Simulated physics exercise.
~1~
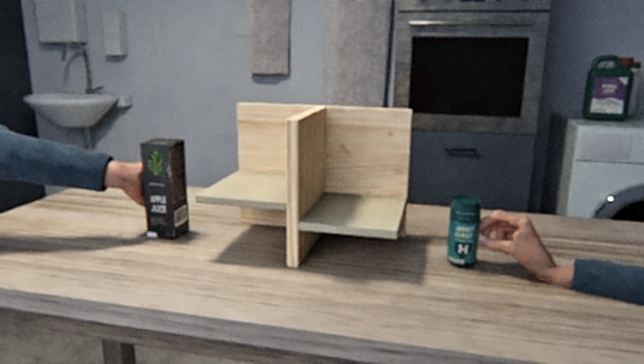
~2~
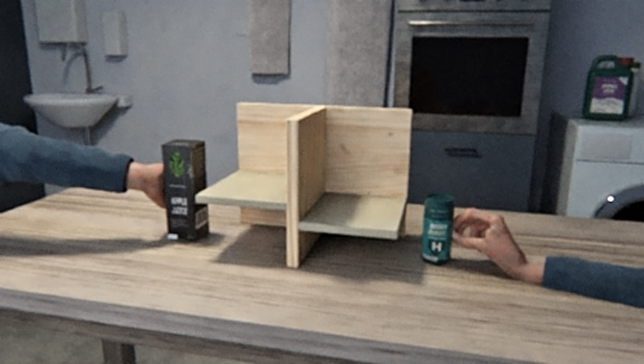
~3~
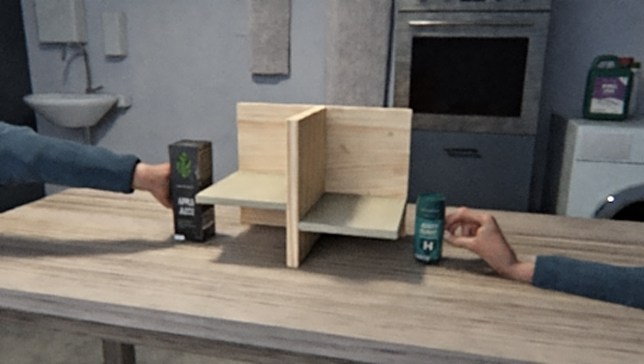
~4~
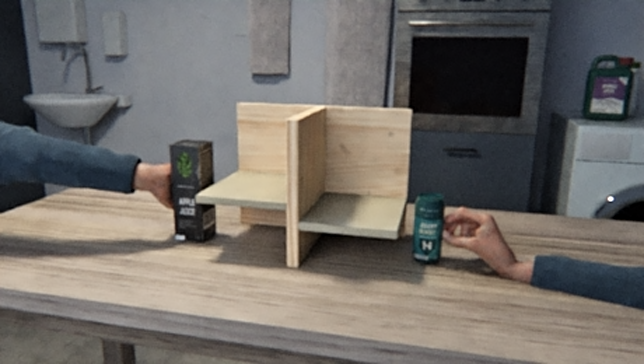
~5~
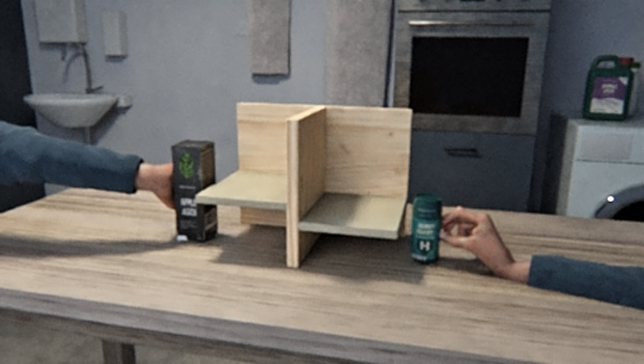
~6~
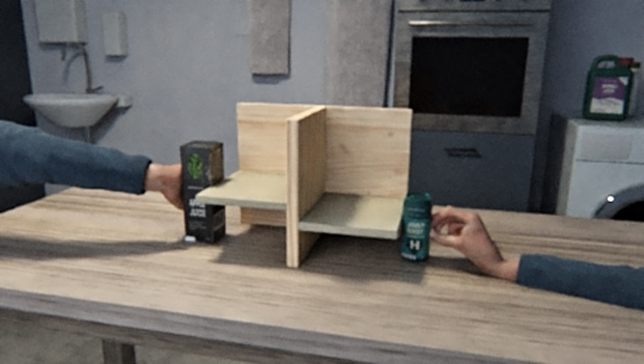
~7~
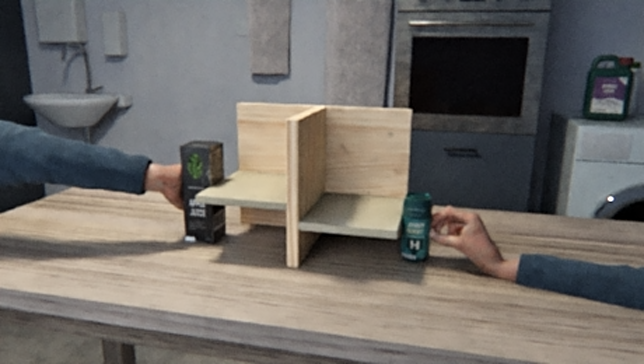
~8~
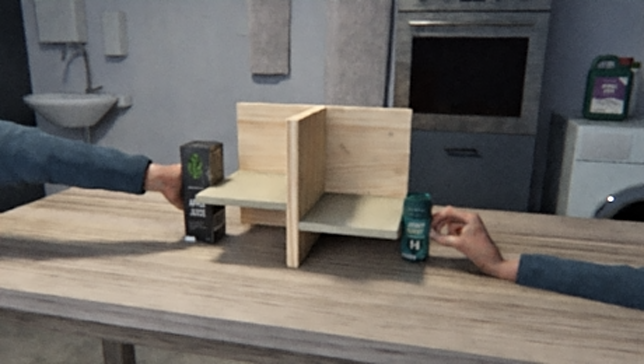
Two hands in blue sleeves reach in from opposite sides of a wooden table, seen from the front by a still camera in a grey room with a sink, an oven and a washing machine behind. The left hand holds an upright black carton, the right an upright turquoise can, and between them stands a small pale wooden rack with a low shelf on each side. The hands slide both items inward across the table. They slow near the shelves, then edge slightly closer. Finally the carton and can rest upright at the outer shelf edges, still held.
